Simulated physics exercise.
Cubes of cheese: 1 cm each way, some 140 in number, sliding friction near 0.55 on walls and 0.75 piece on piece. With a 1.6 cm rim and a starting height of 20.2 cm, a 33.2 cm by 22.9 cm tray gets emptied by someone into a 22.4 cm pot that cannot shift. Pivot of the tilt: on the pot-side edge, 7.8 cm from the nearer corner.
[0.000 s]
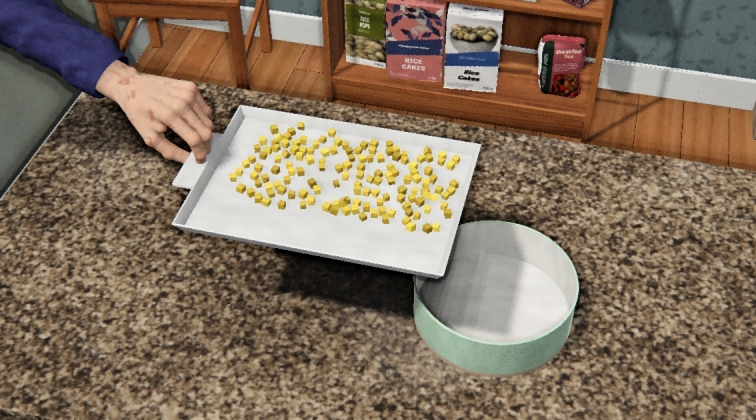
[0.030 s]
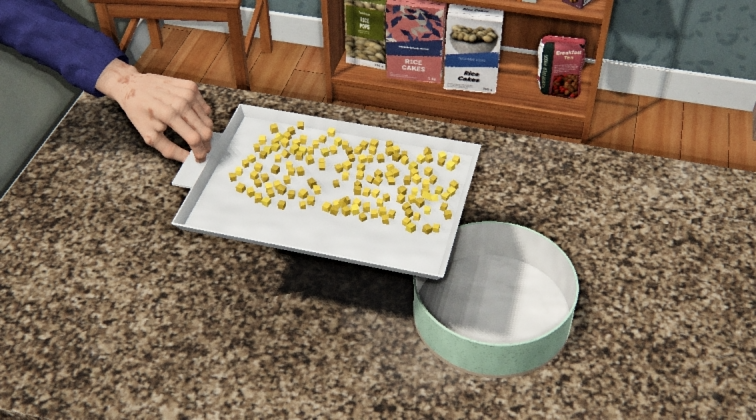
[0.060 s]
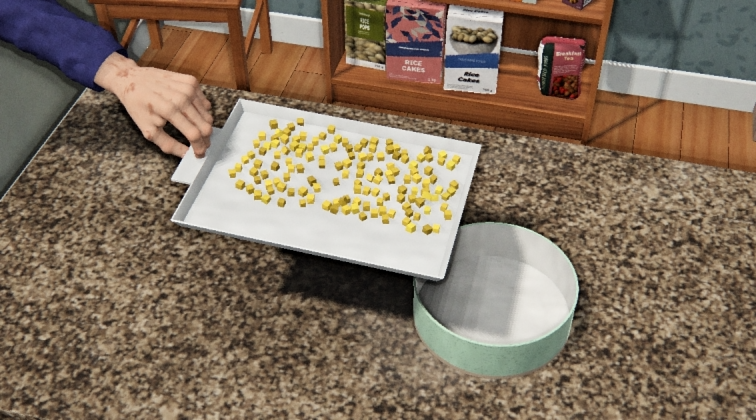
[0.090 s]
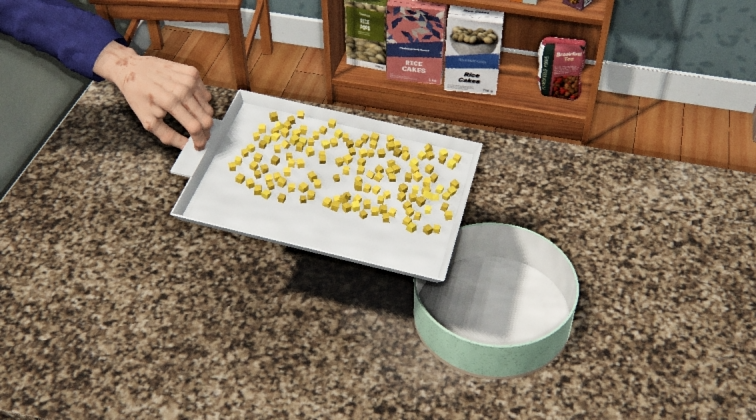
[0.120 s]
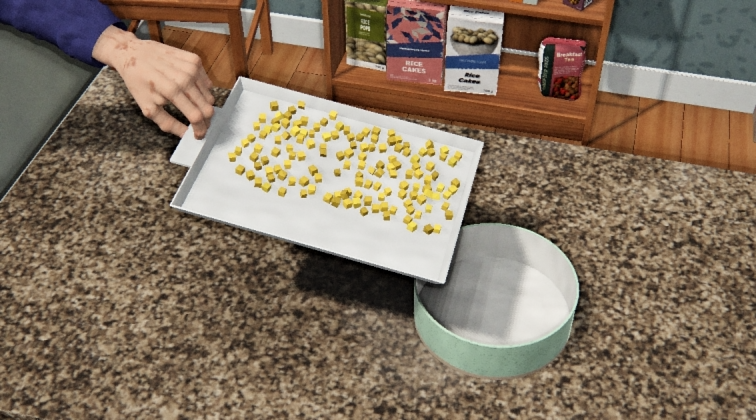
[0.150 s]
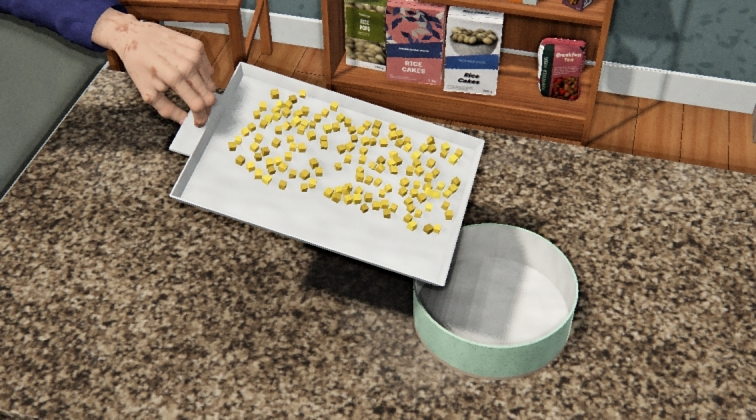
A hand at the left raised its end of a white tray scattered with small yellow cubes, tilting it toward a round green pot on the speckled counter, while the cubes barely shifted.
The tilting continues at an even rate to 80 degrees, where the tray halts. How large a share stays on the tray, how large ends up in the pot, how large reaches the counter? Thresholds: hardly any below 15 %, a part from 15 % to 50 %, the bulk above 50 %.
In order: Tray: A slight amount. Pot: A notable amount. Counter: The main share.
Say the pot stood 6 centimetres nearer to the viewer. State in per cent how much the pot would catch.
Near 80 per cent in that case.
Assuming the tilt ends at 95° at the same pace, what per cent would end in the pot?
Near 35 %, then.
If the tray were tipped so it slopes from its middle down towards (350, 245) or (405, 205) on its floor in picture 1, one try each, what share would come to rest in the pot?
The share comes to roughly 0 in a hundred, then roughly 95 in a hundred.
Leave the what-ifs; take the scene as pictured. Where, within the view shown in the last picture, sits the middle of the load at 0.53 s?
At about (439, 194).
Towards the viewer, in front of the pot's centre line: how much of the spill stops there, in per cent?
I'd put it at around 100 per cent.
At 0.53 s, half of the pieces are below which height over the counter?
Some 28 cm above the counter.
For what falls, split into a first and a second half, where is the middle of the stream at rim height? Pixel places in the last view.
At roughly (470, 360) first, later on at (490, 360).
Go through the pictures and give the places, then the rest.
The first frame shows tray tilt 0 degrees, front corners at (181, 221) and (438, 269); middle of the pieces at (346, 176); pot at (496, 279).
The second frame shows tray tilt 1 degrees, front corners at (180, 220) and (438, 270); middle of the pieces at (345, 176).
The third frame shows tray tilt 2 degrees, front corners at (180, 217) and (438, 272); middle of the pieces at (345, 174).
The fourth frame shows tray tilt 5 degrees, front corners at (179, 211) and (439, 274), lowest corner right front; middle of the pieces at (346, 170).
The fifth frame shows tray tilt 9 degrees, front corners at (179, 202) and (439, 276), lowest corner right front; middle of the pieces at (347, 165).
The sixth frame shows tray tilt 13 degrees, front corners at (179, 193) and (439, 278), lowest corner right front; middle of the pieces at (348, 159); pot at (495, 282). Its pace works out near 150 degrees a second.
Then, at 0.38 s, tilt 48 degrees; the tray holds 100 %, the pot 0 %.
After 0.53 s, tilt 70 degrees; the tray holds 100 %, the pot 0 %.
After 0.81 s, tilt 80 degrees; the tray holds 0 %, the pot 30 %.
By 2.0 s all is still; tray 0 %, pot 35 %, counter 65 %.
